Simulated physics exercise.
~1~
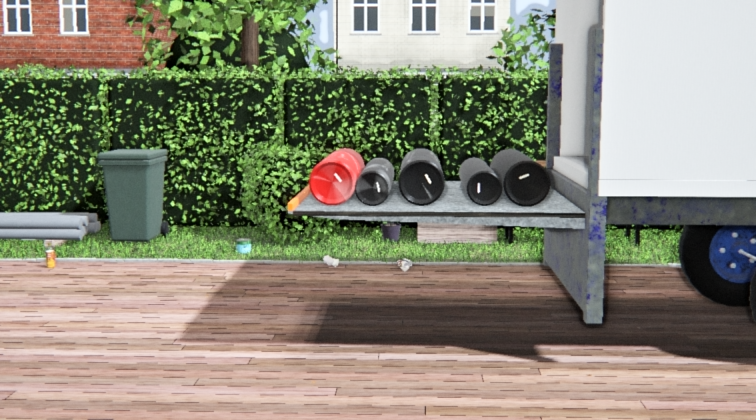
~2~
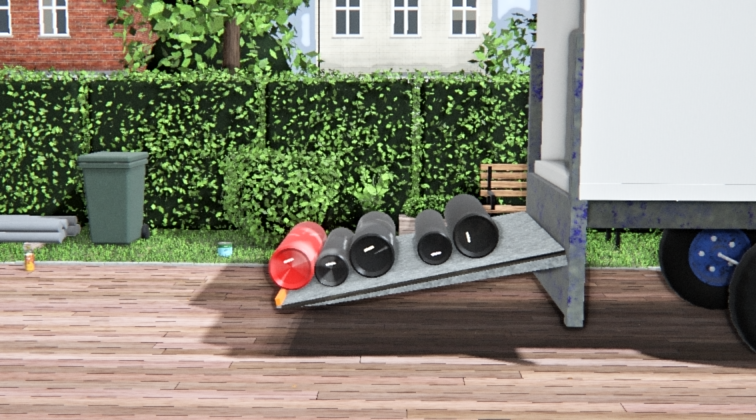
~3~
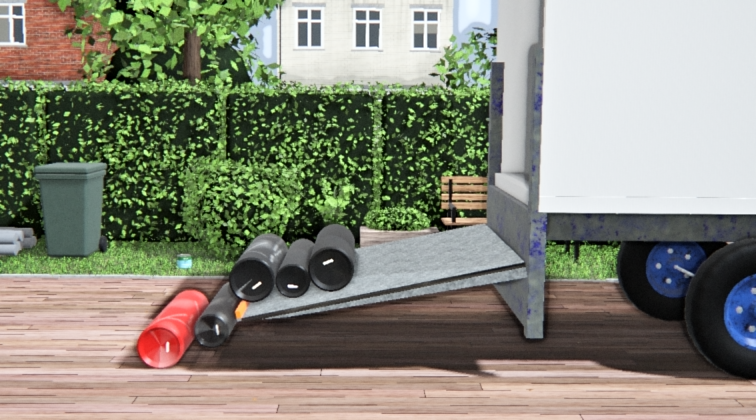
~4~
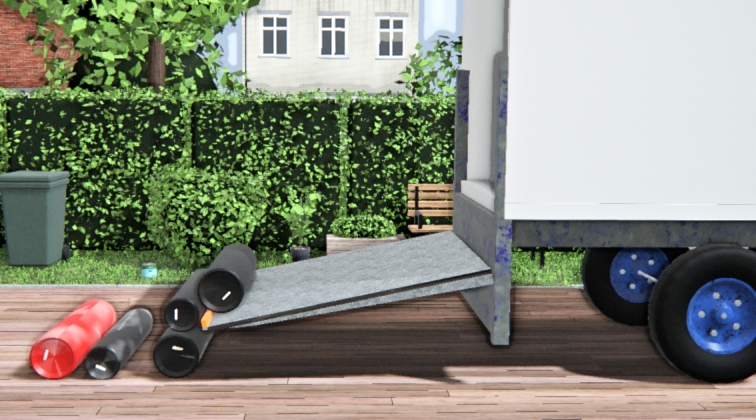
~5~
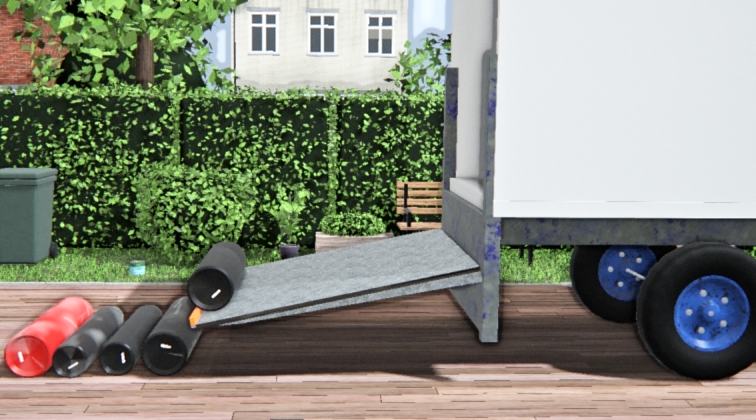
On a wood-planked surface beside a leafy hedge, a lorry's tail-lift sticks out to the left, carrying a row of five cylinders, a red one at the outer end and four dark ones behind it. The plate drops a little and its outer edge tips down, and the cylinders roll left toward the small orange stop. The red one goes over the edge first and lands on the ground, with the dark ones following. As the view shifts right, the red cylinder rolls further left. Finally, four lie side by side on the ground, while one dark cylinder remains at the plate's lower edge.
